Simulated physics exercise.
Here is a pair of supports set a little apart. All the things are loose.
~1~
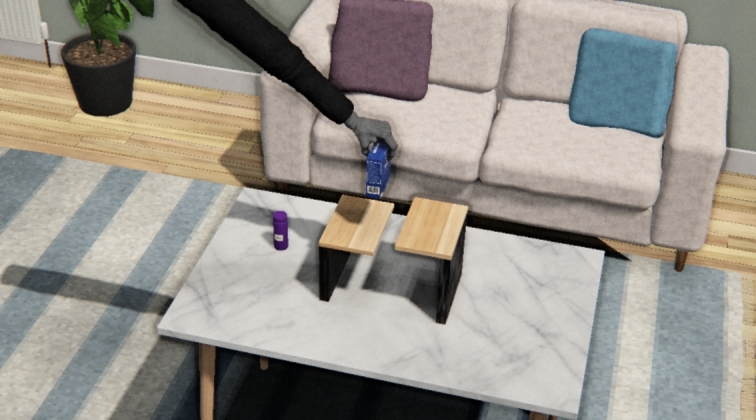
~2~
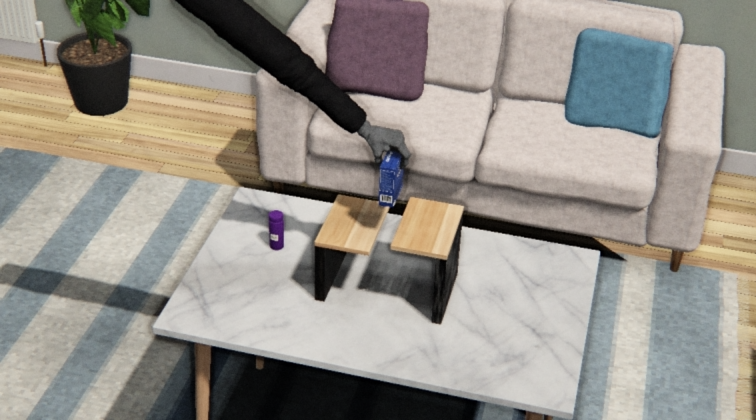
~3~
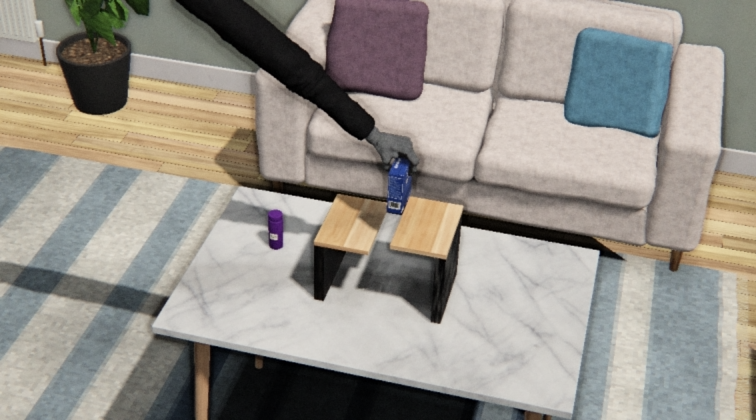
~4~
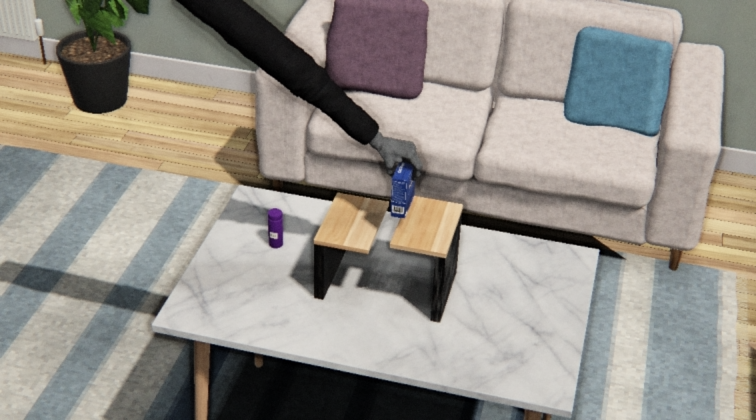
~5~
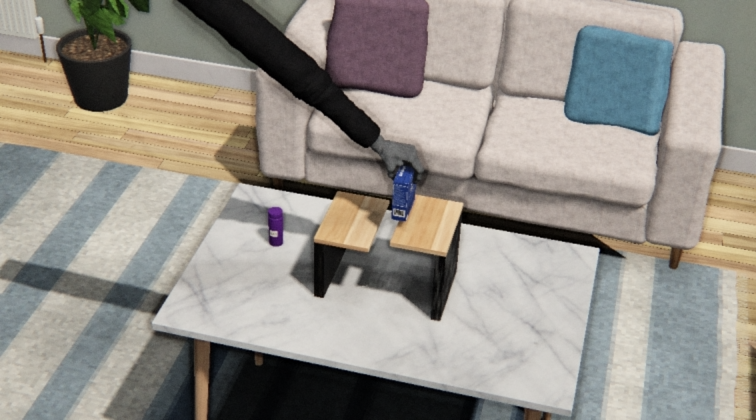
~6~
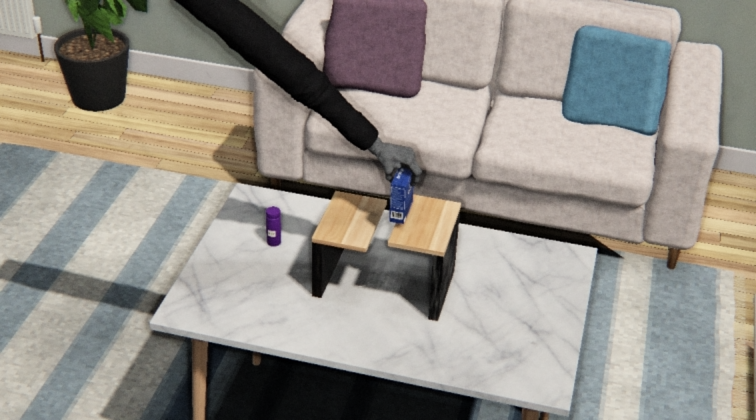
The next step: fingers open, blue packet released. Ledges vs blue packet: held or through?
Held.
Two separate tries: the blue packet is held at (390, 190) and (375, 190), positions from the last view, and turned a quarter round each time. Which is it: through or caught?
Well, first time it falls right through, and next time it gets stuck.
Then, 0.20 s on from there, blue packet shifted a little near (402, 199).
Then, 0.70 s on from there, blue packet resting near (402, 199).
In the end, both unmoved. At the end, from the last picture's camera, blue packet near (402, 199). The packet stays on top.
